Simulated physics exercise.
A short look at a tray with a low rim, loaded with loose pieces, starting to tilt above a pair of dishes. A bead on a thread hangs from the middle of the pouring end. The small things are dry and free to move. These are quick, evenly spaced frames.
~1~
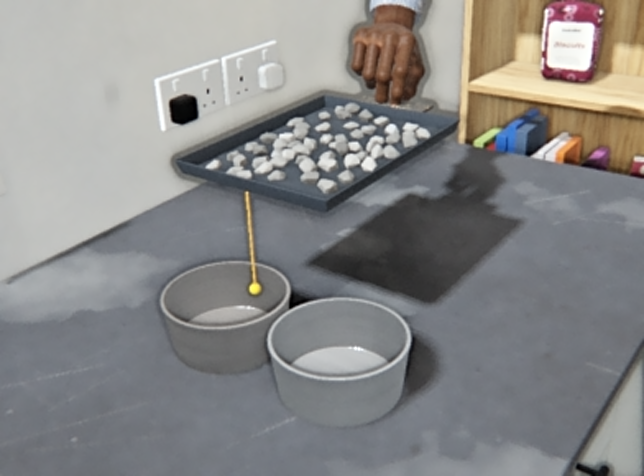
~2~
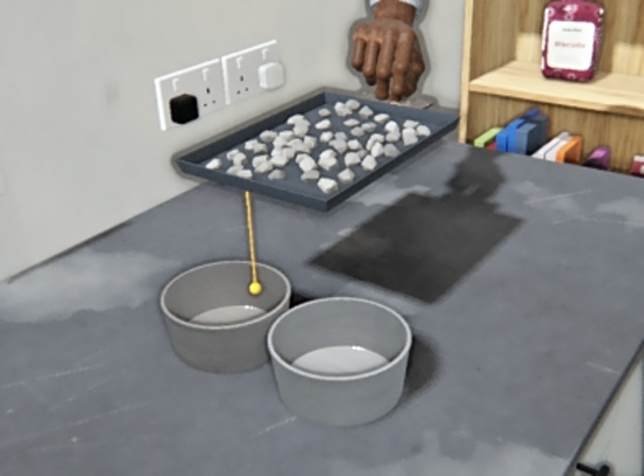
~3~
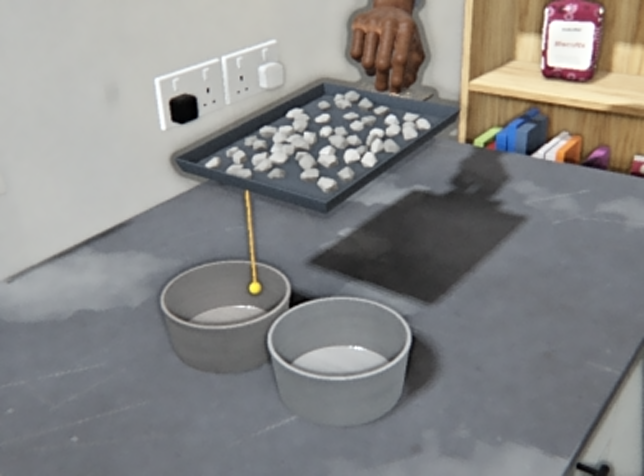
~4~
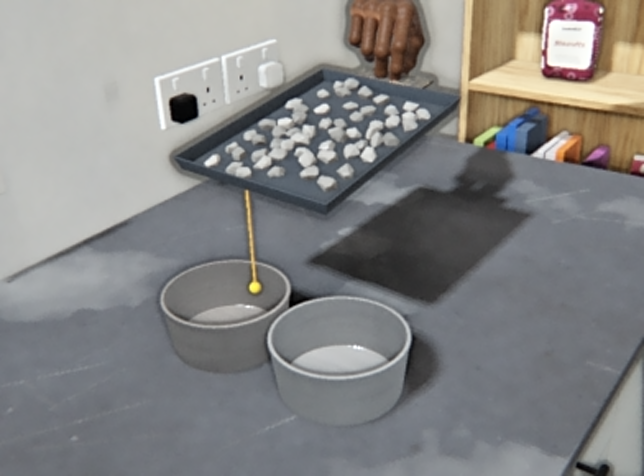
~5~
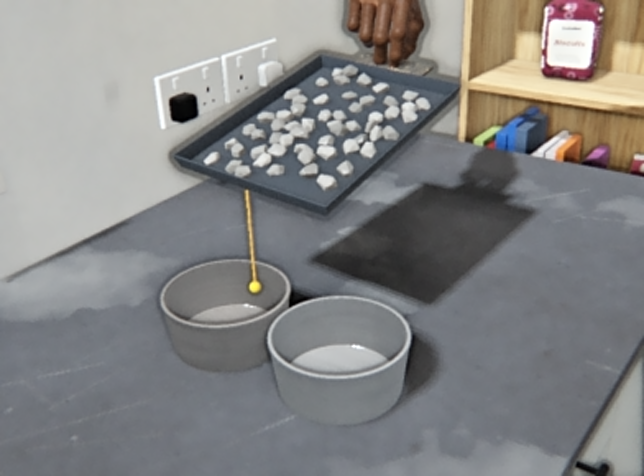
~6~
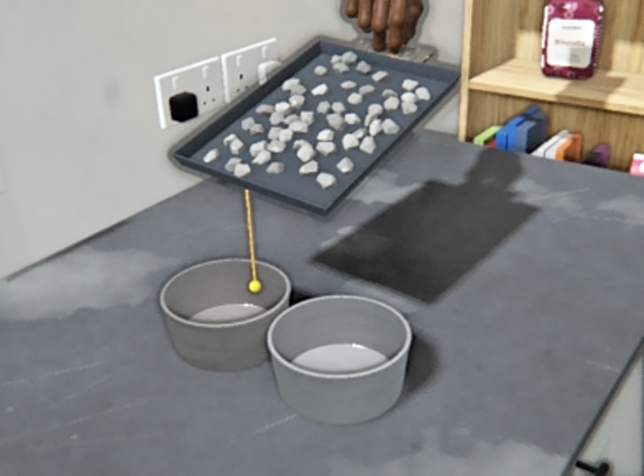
Tray of pale gravel tilting gradually as a hand raises its far end, a yellow bead hanging still above two grey dishes.
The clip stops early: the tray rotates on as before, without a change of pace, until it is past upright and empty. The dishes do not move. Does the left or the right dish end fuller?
It favours the right-hand dish.
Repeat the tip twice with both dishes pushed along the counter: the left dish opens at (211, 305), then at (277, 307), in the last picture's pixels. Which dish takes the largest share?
The first try: The dish on the right. The second: The left one.
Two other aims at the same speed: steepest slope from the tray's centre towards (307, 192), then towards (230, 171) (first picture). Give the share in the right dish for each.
First some 70, then 0 per cent.
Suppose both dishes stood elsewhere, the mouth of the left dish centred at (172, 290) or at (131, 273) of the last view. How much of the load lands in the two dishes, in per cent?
Near 90 % and 40 %.
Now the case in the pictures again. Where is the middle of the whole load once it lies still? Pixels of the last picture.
Close to (320, 388).
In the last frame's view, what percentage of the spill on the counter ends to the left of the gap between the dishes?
Near 70 %.
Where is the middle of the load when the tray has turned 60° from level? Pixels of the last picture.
Around (295, 173).
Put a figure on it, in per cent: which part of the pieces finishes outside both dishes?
Roughly 30 in a hundred.
Soon after the last picture, tray tipped steeply; nearly all on the tray; a stray few in the air.
A little later, tray tipped right over; a small part on the tray; about half in the right dish; a small part in the left dish; a small part outside both; about a quarter in the air.
Later still, tray tipped past a quarter turn; about two thirds in the right dish; a small part in the left dish; about a quarter outside both.
At rest, tray tipped past a quarter turn; about two thirds in the right dish; a small part in the left dish; about a quarter outside both.
